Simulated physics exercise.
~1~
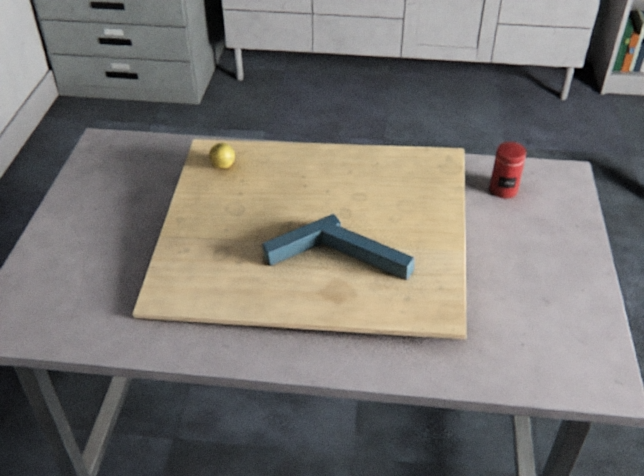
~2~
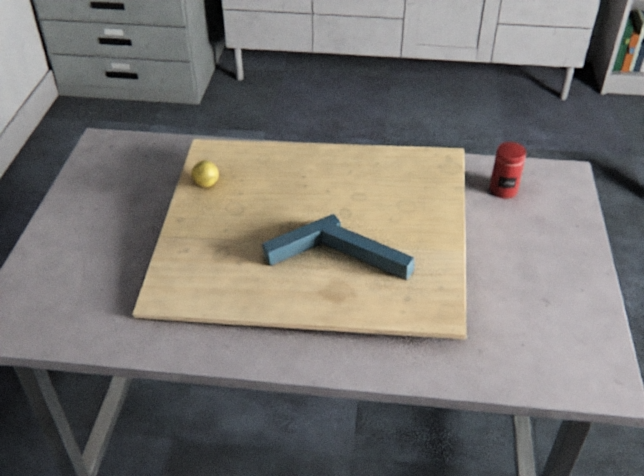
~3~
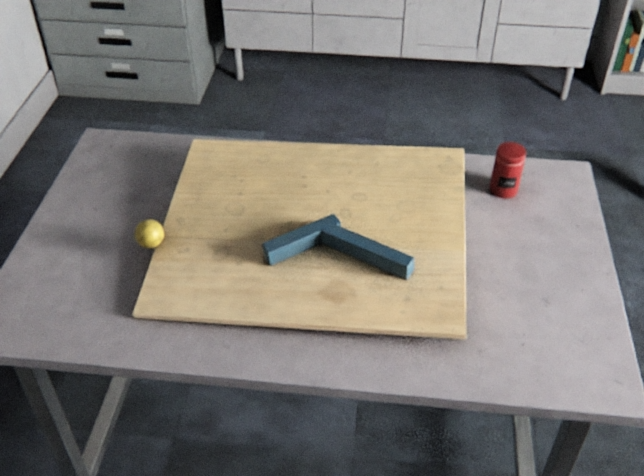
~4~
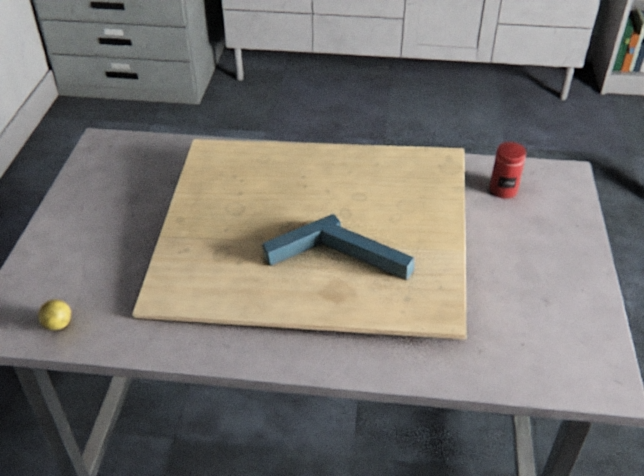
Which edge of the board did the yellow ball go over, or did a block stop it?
The yellow ball went over the left edge of the board without being stopped by the blue blocks.
